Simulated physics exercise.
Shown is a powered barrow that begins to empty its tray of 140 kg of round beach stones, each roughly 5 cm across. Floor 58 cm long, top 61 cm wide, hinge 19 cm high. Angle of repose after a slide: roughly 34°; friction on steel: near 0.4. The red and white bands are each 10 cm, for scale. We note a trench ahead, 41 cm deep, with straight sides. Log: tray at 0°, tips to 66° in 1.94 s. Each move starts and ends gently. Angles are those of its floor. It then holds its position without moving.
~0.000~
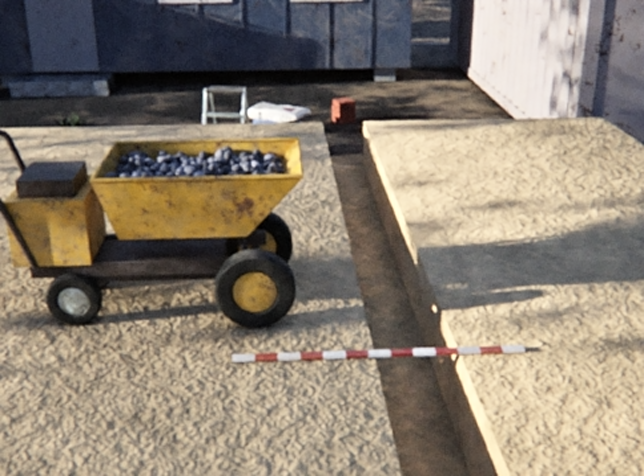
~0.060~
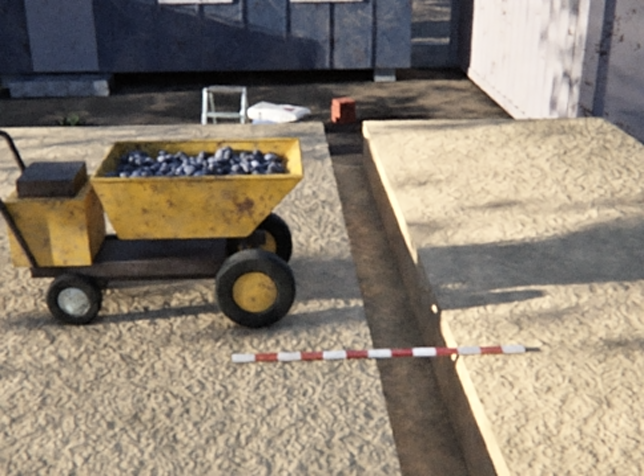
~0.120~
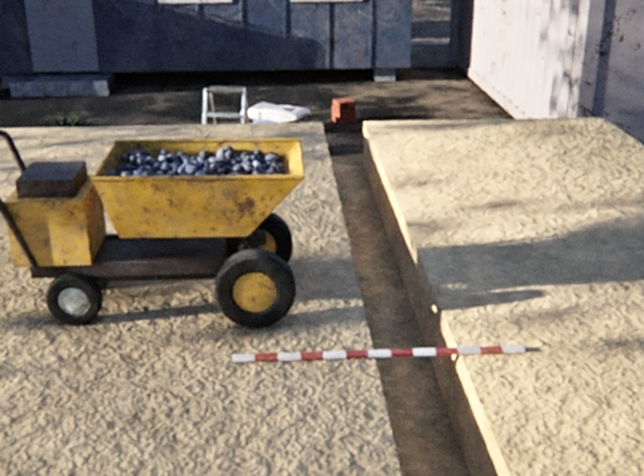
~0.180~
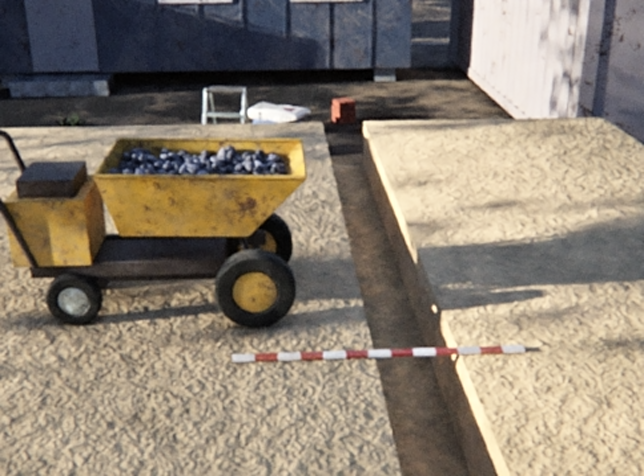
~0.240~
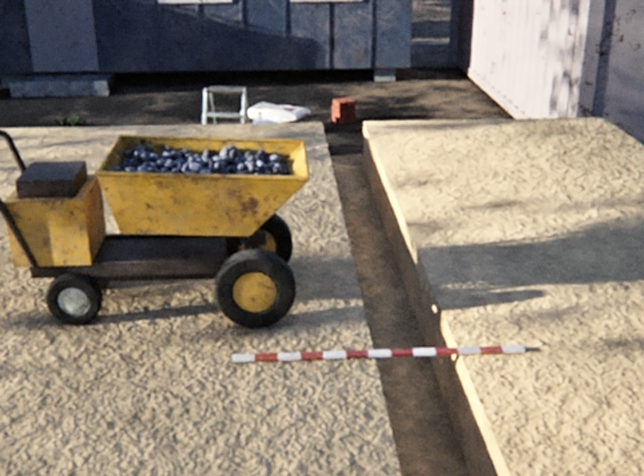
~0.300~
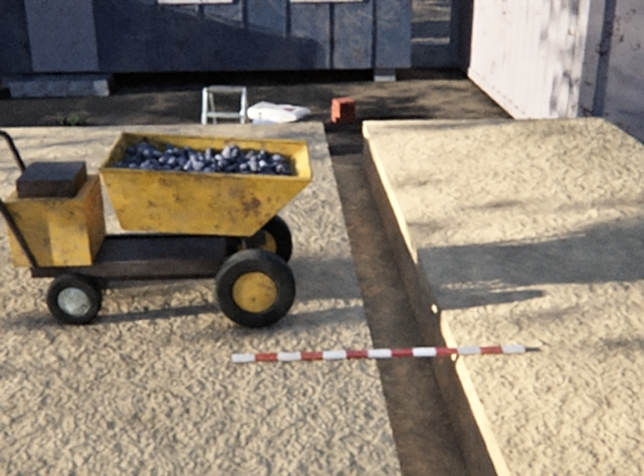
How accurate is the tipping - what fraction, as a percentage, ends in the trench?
Close to 87 in every hundred.
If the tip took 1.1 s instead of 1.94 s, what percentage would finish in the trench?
I'd put it at roughly 75 per cent.
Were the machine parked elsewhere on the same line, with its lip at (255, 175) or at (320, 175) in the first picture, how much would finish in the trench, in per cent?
It comes to about 95 and 65 in a hundred.
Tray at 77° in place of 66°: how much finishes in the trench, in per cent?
Trench share: Approx. 90%.
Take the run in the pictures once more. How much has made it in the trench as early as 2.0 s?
Approx. 50 % of the load.
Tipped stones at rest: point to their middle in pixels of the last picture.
Middle at around (409, 349), I'd say.
After 1.5 s the floor is at 56°; 98 % in the tray, 2 % in the trench; the foremost stones are at (396, 258).
After 2.0 s the floor is at 66°; 42 % in the tray, 49 % in the trench, 9 % past the trench; the foremost stones are at (508, 295).
After 2.4 s the floor is at 66°; 19 % in the tray, 68 % in the trench, 13 % past the trench; the foremost stones are at (557, 295).
After 4.3 s the floor is at 66°; 0 % in the tray, 87 % in the trench, 13 % past the trench; the foremost stones are at (578, 296).
